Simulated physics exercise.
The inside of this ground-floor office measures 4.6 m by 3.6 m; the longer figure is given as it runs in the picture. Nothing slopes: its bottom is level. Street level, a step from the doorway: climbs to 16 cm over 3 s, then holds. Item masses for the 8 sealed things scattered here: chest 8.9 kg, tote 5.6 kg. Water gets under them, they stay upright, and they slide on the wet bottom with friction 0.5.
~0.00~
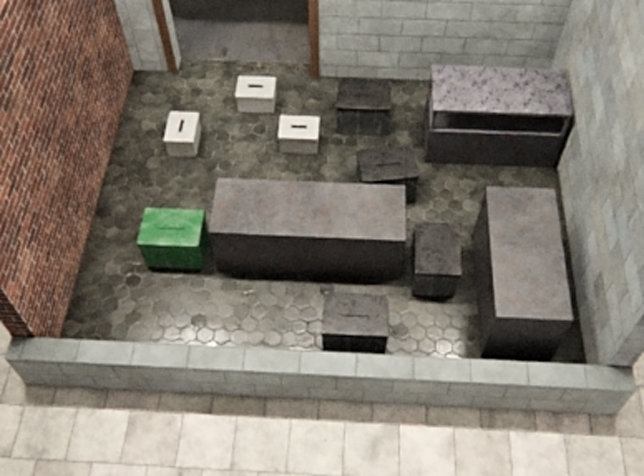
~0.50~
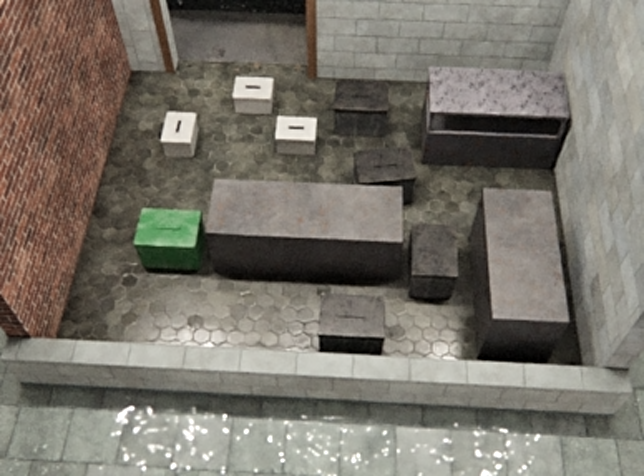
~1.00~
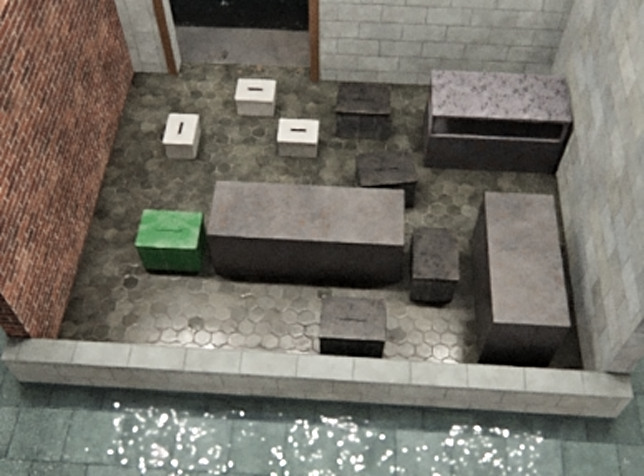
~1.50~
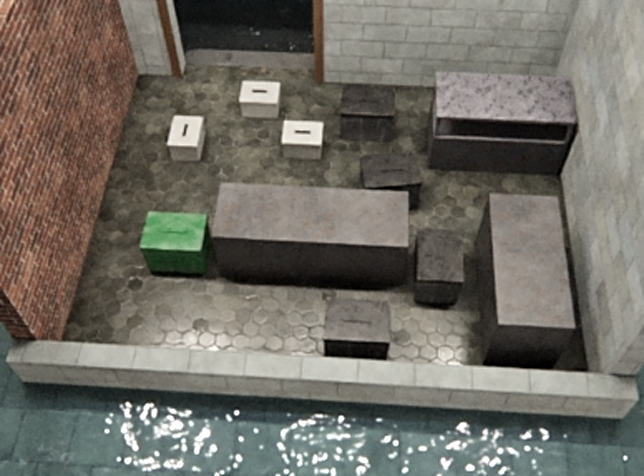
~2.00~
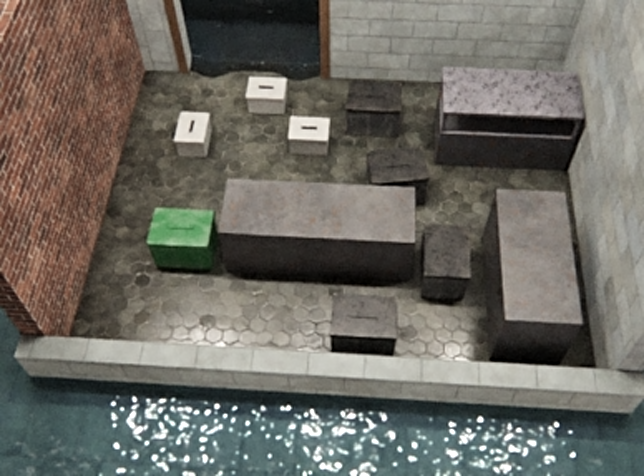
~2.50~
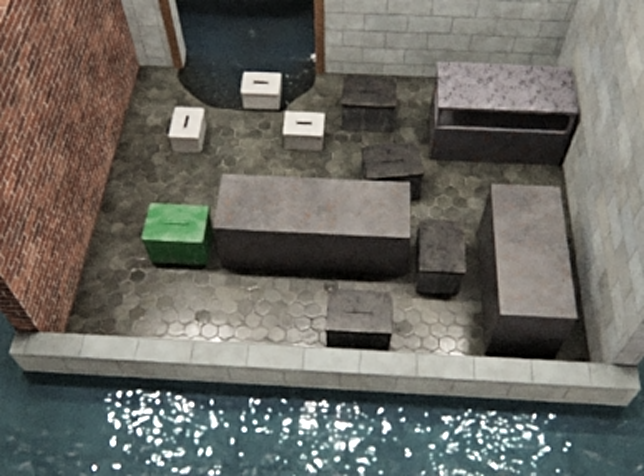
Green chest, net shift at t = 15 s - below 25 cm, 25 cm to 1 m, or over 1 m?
Over 1 m.
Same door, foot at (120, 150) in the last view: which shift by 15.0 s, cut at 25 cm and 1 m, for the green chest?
So the green chest is slightly displaced by then.
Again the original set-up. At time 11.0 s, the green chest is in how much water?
I'd put it at about 11 cm.
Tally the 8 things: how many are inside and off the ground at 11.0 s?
Answer: 7.
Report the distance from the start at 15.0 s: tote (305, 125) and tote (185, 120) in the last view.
200 cm and 300 cm respectively.
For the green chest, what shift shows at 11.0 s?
Some 200 cm from the start.
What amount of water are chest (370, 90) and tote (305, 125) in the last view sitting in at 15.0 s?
First about 8 cm, second about 14 cm.
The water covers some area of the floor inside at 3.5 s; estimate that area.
Flooded: Near 2.5 m2.
After 3.5 s the green chest is near (176, 223), 0.0 m from its start, aground; 0 afloat.
After 6.8 s the green chest is near (139, 313), 1.0 m from its start, afloat; 4 afloat.
After 11.0 s the green chest is near (396, 324), 2.2 m from its start, afloat; 7 afloat.
After 15.0 s the green chest is near (378, 310), 2.0 m from its start, afloat; 8 afloat.
